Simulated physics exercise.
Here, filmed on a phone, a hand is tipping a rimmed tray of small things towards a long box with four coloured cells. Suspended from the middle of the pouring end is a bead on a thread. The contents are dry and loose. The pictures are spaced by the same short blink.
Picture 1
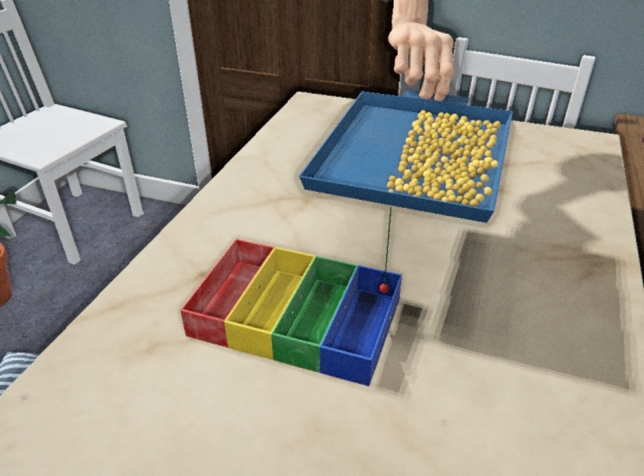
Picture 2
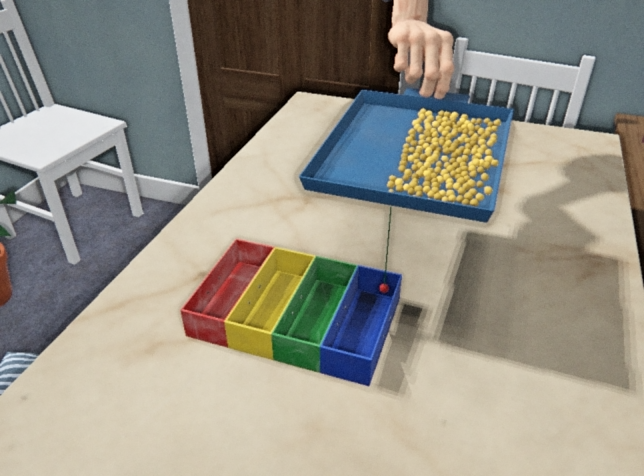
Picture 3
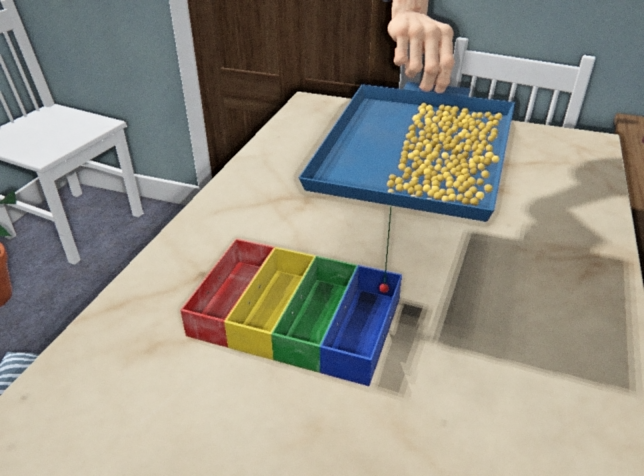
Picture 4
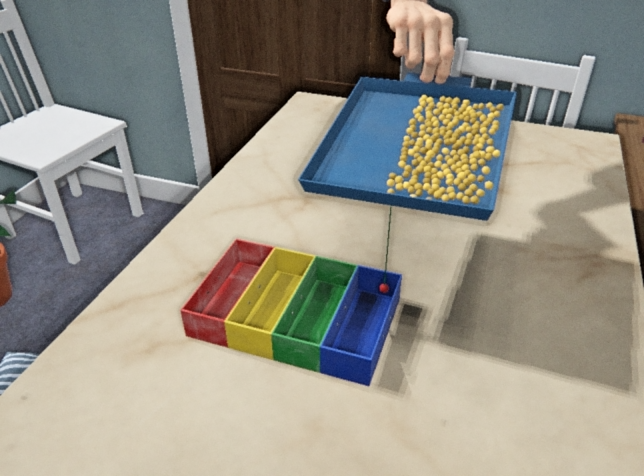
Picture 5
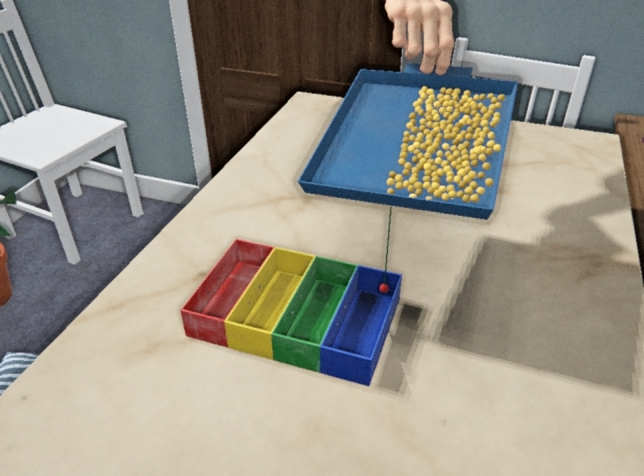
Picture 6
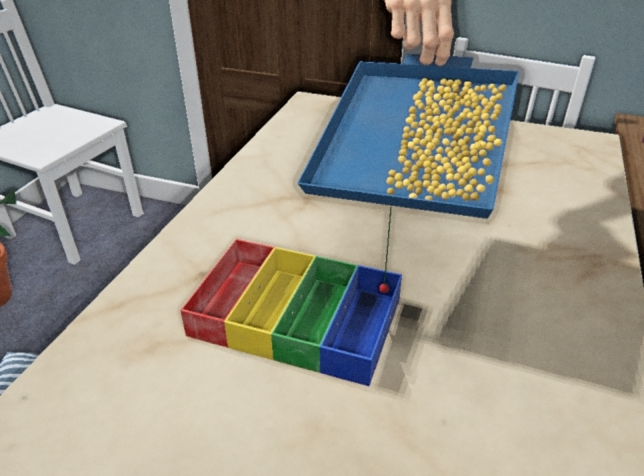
In a room with blue-grey walls, a dark wooden door and white chairs, a pale marbled table is seen from above at an angle by a still camera. A hand holds the far edge of a blue tray with yellow balls gathered on its right side, above and behind a box with red, yellow, green and blue cells, a red bead hanging on a thread. The hand slowly raises the far edge, while the balls barely shift.
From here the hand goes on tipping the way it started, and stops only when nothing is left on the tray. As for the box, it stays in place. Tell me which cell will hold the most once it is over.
The green cell will hold the most.
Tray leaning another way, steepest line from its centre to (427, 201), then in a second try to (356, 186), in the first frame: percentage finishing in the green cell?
First case around 0 per cent, second case 60 per cent.
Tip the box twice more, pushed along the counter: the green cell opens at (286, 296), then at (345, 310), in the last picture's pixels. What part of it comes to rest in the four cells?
Result, in turn: 70 %, 90 %.
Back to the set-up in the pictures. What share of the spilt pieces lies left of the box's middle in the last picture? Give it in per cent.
I'd say some 0 in a hundred.
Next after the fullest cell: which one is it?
That one is the cell in blue.
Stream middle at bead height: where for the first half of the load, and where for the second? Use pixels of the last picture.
At (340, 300) for the first part, then at (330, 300) for the others.
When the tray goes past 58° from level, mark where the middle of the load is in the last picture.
Look about (394, 173) in the last picture.
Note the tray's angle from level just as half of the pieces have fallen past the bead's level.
That happens at close to 110 degrees.
Soon, tray tipped steeply; nearly all on the tray; a stray few falling or outside the box.
A while on, tray tipped right over; nearly all on the tray; a stray few in the blue cell; a stray few in the green cell; a stray few in the yellow cell; a small part falling or outside the box.
Towards the end, tray tipped past a quarter turn; about half in the green cell; about a quarter in the blue cell; a small part in the yellow cell; about a quarter falling or outside the box.
Finally, tray tipped past a quarter turn; about half in the green cell; about a quarter in the blue cell; a small part in the yellow cell; none in the red cell; about a quarter outside the box.
